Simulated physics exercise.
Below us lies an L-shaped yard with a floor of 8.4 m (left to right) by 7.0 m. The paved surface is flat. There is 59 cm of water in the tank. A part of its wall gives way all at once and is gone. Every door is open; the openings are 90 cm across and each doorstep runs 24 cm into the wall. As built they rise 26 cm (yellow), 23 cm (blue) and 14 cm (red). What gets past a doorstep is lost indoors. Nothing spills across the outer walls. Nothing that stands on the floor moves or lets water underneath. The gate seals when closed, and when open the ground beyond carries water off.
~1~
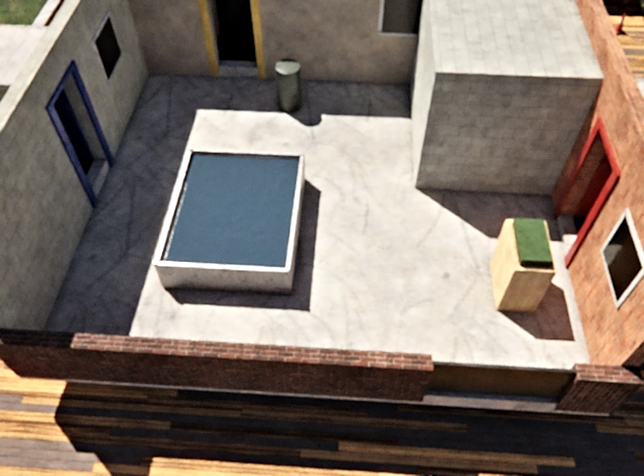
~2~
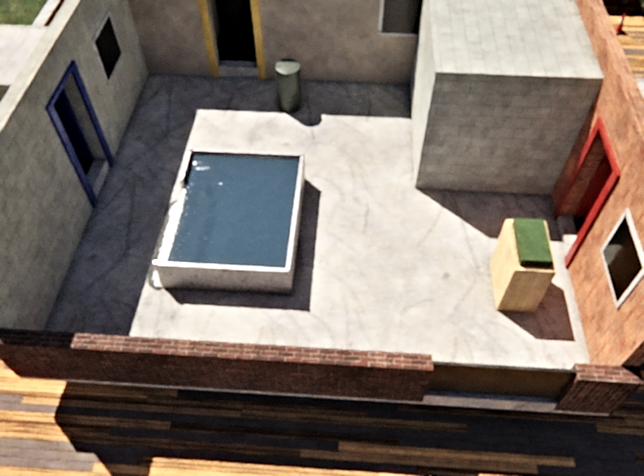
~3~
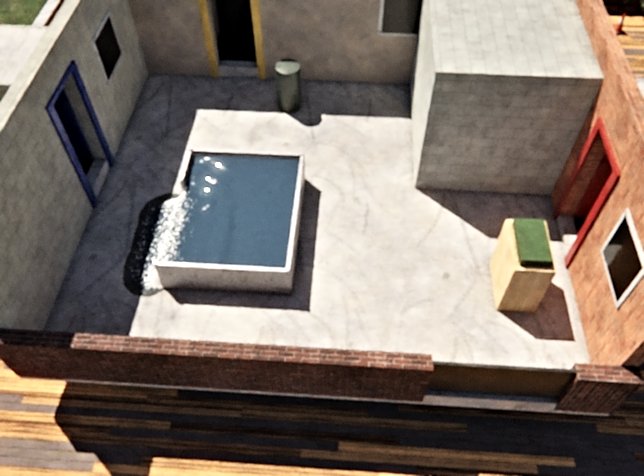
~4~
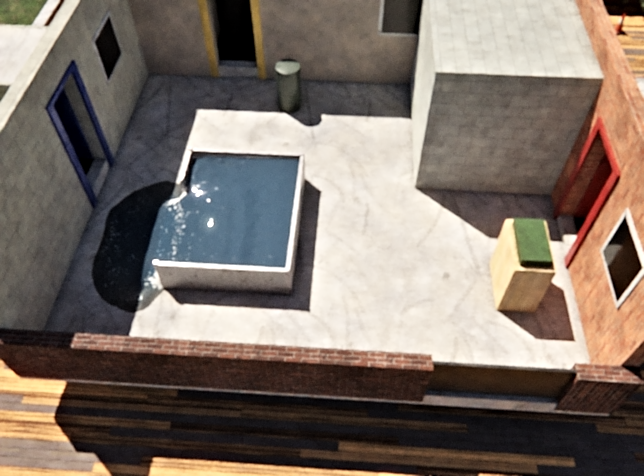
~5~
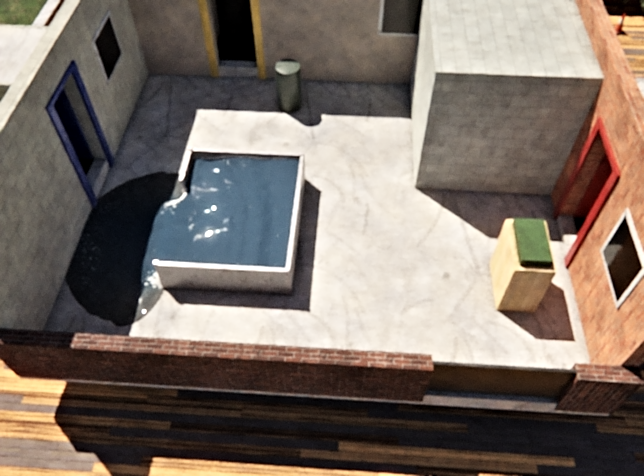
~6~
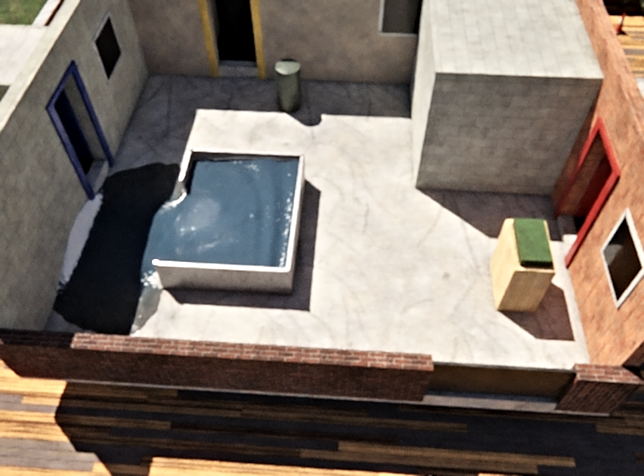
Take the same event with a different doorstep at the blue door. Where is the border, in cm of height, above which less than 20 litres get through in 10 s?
At least 19 cm or so.
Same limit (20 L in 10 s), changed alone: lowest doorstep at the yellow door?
About 8.5 cm at yellow.
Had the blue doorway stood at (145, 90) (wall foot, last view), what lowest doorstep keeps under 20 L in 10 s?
About 11.0 cm.
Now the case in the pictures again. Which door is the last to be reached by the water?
Last comes the red one.
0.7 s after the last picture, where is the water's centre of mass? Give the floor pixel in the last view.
Near (190, 235).
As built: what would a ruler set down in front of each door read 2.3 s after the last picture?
Depths in cm: Yellow 5, blue 18, red 0.
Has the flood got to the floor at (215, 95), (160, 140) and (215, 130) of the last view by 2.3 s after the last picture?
In that order: Wet, flooded, flooded.
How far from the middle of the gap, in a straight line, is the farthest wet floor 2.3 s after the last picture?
Roughly 4.8 m.
Then, 0.7 s after the last picture water covers 15 % of the floor, deepest (44 cm) near (76, 251); 24 cm at the blue door, 1 litre in over its 23 cm doorstep.
Then, 2.3 s after the last picture water covers 40 % of the floor, deepest (38 cm) near (34, 355); 18 cm at the blue door, 7 litres in over its 23 cm doorstep.
Then, 9.3 s after the last picture water covers 100 % of the floor, deepest (11 cm) near (549, 211); 6 cm at the blue door, 7 litres in over its 23 cm doorstep.
At the blue door as built, the water peaked near 24 cm, 0.9 s after the last picture.
Run again over the same 10 s with other heights there, 32 litres in over 17 cm, 8 litres over 23 cm. The limit of 20 litres is kept from about 19 cm up.
